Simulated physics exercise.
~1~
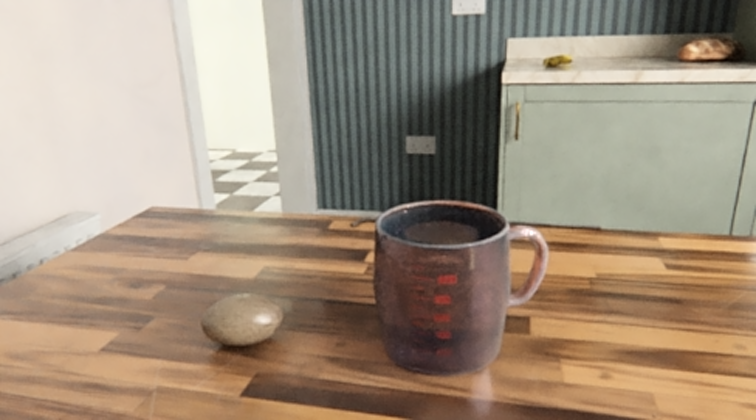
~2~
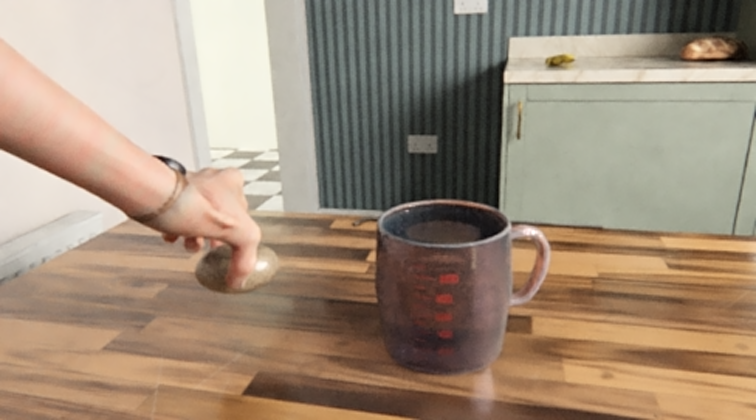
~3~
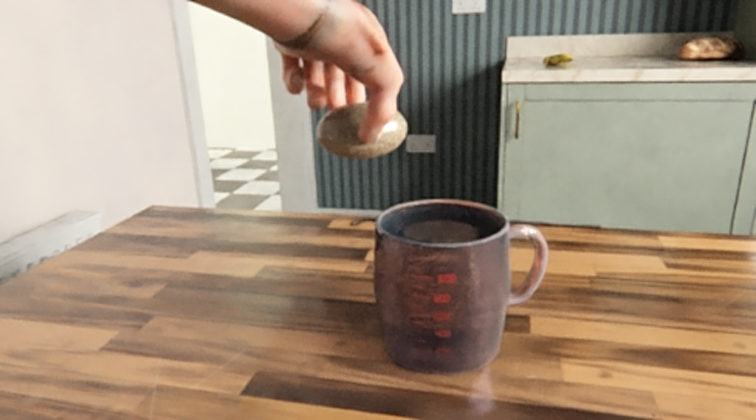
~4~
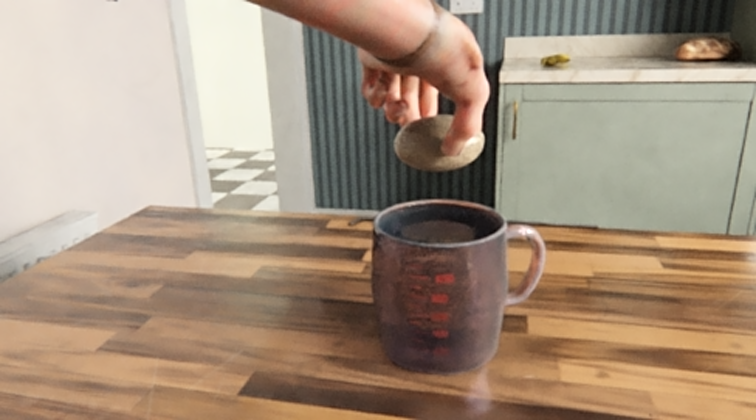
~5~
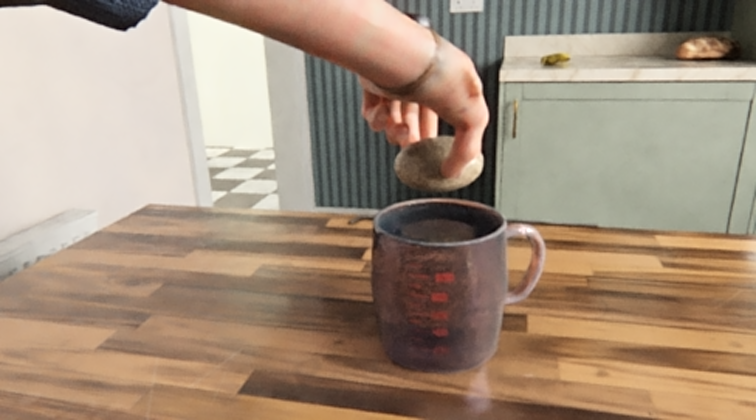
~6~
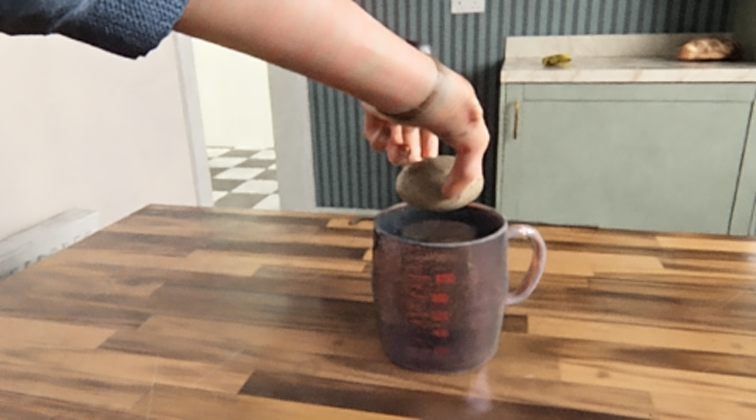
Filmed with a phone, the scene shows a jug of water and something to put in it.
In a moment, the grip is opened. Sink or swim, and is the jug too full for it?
Thing: I expect it will go under; jug: I expect it will spill over.
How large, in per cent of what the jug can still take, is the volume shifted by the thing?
I'd estimate close to 250 per cent.
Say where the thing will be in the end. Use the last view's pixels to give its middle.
Near (439, 312).
A moment on, the stone enters the water; the jug is full to the brim.
Further on, the stone goes on down; the jug is full to the brim; a puddle lies round it.
When it is over, the stone rests at the bottom; the jug is full to the brim; a puddle lies round it.
